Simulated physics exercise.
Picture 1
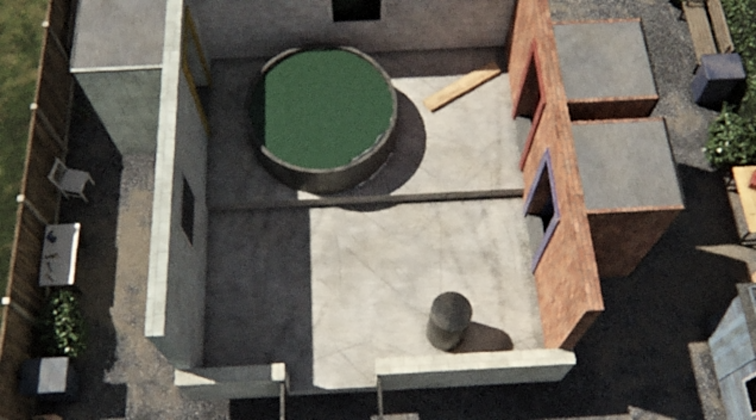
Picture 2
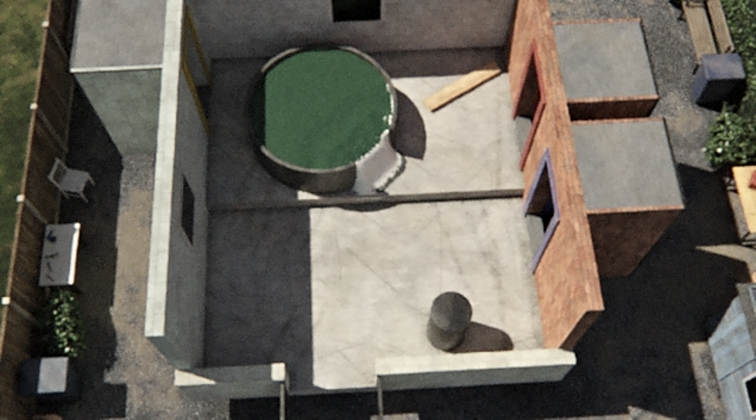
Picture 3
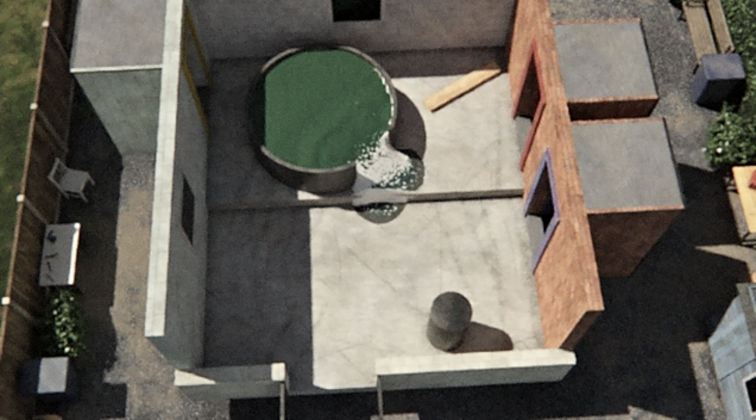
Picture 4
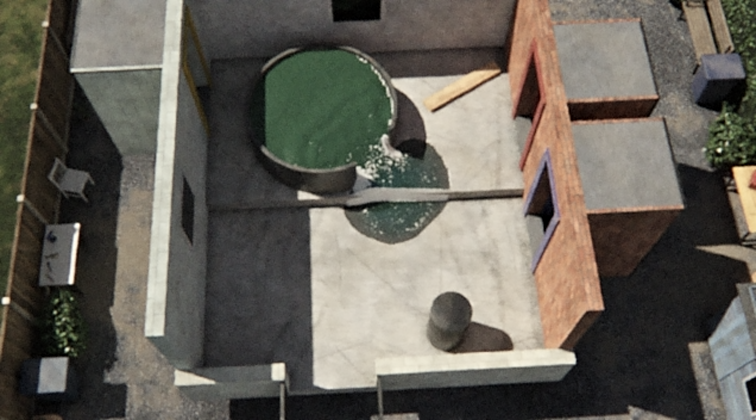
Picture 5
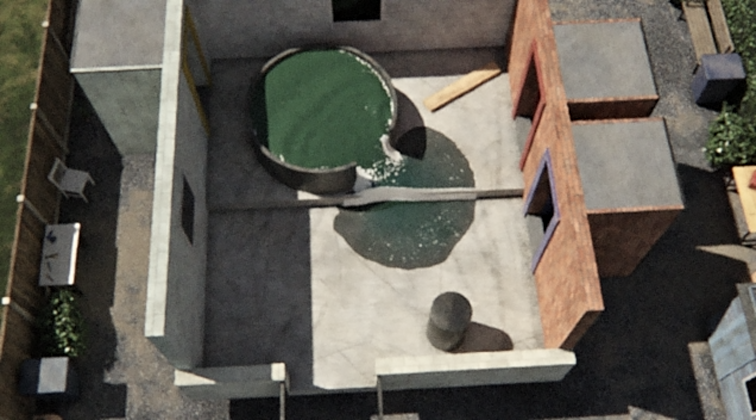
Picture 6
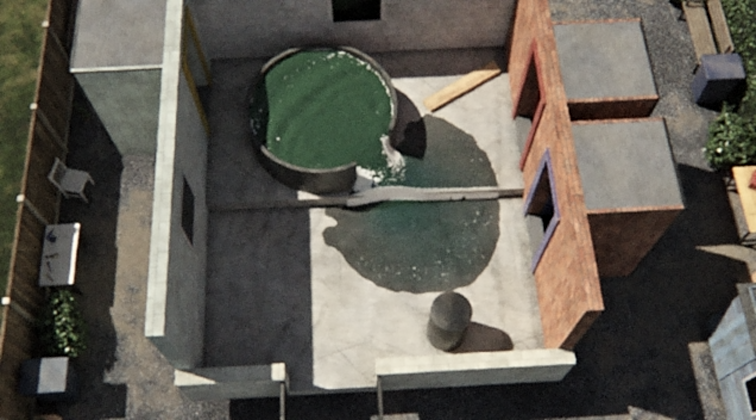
Green water burst through the lower right side of a round pool in a walled concrete yard, poured over a low step, and spread in a widening dark puddle across the floor below.
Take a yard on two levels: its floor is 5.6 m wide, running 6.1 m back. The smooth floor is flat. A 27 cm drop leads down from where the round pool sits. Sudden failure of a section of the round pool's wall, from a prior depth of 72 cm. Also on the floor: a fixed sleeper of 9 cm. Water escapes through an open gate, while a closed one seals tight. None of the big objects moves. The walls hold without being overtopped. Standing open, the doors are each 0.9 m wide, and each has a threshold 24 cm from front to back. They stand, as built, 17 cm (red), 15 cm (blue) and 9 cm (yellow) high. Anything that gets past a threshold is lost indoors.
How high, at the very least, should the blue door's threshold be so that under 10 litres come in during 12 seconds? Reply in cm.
It should be at least 23 cm or so.
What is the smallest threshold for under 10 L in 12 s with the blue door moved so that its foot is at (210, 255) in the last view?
It needs roughly 13.0 cm.
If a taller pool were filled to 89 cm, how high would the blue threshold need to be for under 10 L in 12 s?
Around 30 cm high.
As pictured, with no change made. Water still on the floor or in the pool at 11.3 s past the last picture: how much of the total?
Roughly 82 per cent of the water.
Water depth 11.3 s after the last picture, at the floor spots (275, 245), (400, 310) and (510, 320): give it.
Depths in order: 11 / 12 / 12 cm.
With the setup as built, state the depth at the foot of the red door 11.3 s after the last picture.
You'd measure close to 3.0 cm there.
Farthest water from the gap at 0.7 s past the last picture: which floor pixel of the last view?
At about (547, 362).
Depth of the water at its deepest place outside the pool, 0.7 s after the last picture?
Around 42 centimetres.
Then, 0.7 s after the last picture water covers 40 % of the floor, deepest (42 cm) near (547, 362); 18 cm at the blue door, 0 litres in over its 15 cm threshold.
Then, 2.3 s after the last picture water covers 50 % of the floor, deepest (39 cm) near (459, 367); 21 cm at the blue door, 43 litres in over its 15 cm threshold.
Then, 11.3 s after the last picture water covers 85 % of the floor, deepest (22 cm) near (524, 203); 17 cm at the blue door, 116 litres in over its 15 cm threshold.
At the blue door as built, the water peaked near 25 cm, 1.3 s after the last picture.
With a threshold of 18.5 cm, 50 litres would have come in within the 12 s; with 25 cm, 4 litres. So under 10 litres takes about 23 cm.
